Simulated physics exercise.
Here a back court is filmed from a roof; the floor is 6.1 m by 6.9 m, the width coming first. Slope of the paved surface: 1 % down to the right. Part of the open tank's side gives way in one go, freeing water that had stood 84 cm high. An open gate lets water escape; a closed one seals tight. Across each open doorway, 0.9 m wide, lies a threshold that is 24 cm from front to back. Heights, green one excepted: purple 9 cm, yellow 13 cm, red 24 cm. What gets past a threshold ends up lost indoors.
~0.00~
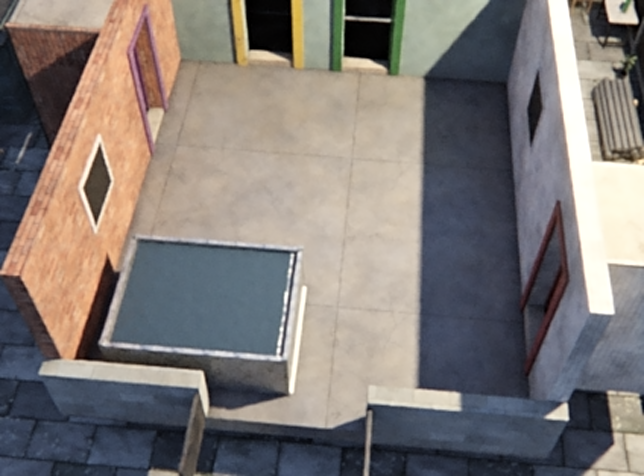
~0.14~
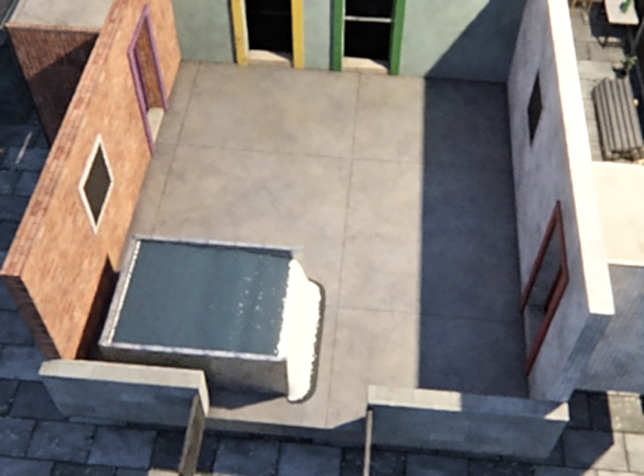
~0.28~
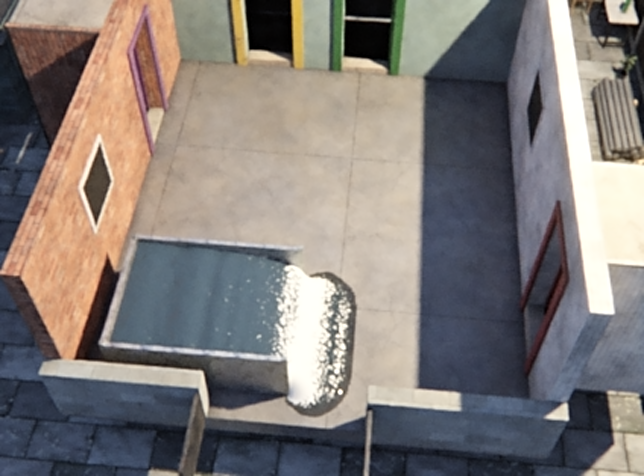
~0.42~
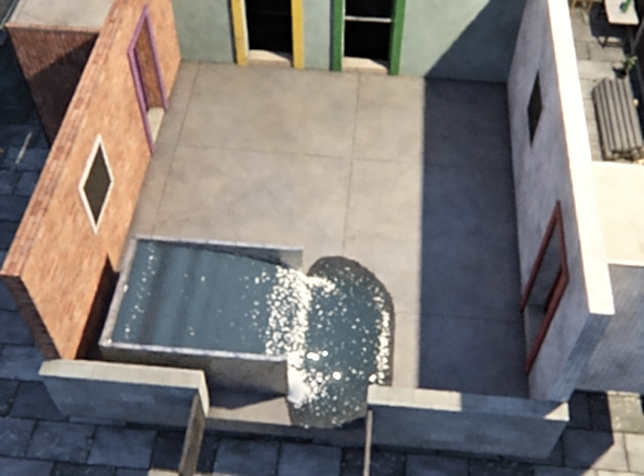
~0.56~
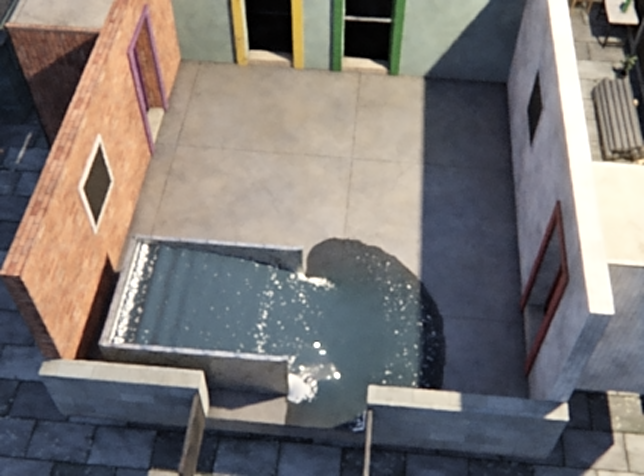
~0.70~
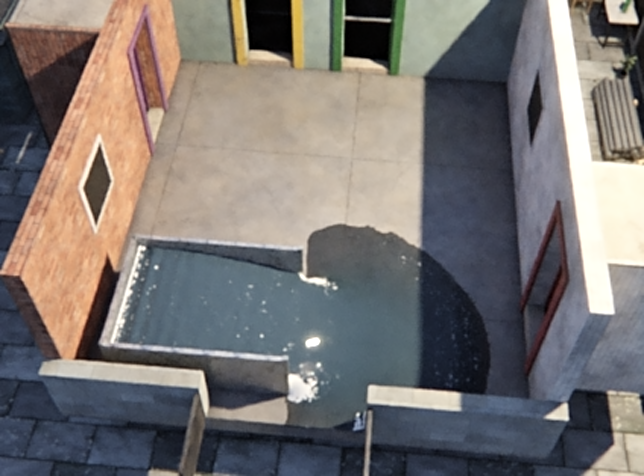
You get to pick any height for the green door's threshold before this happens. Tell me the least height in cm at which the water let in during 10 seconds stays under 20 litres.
It should be about 12 cm.
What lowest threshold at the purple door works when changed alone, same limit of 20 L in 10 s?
Roughly 8.0 cm at the purple door.
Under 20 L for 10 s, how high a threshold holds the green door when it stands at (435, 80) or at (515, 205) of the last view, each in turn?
Roughly 21 and 13.5 cm.
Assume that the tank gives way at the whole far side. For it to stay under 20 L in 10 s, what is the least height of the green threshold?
Then something near 21 cm.
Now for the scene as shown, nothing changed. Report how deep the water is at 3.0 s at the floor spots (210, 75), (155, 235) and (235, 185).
First 0, then 0, then 0 cm.
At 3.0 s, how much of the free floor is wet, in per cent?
Wet share: Around 40 %.
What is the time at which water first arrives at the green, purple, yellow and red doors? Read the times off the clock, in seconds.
Reading them off: Green 3.8 s, then purple 6.0 s, then yellow 4.5 s, then red 0.8 s.
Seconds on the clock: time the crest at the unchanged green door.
Near 4.5 seconds.
After 1.4 s water covers 30 % of the floor, deepest (58 cm) near (521, 429); it has not reached the green door.
After 3.0 s water covers 40 % of the floor, deepest (37 cm) near (520, 404); it has not reached the green door.
After 10.0 s water covers 95 % of the floor, deepest (14 cm) near (79, 388); 8 cm at the green door, 28 litres in over its 11 cm threshold.
At the green door as built, the water arrived by 3.8 s and peaked near 17 cm at 4.6 s.
Run again over the same 10 s with other heights there, 32 litres in over 10.5 cm, 9 litres over 14 cm. The limit of 20 litres is kept from about 12 cm up.
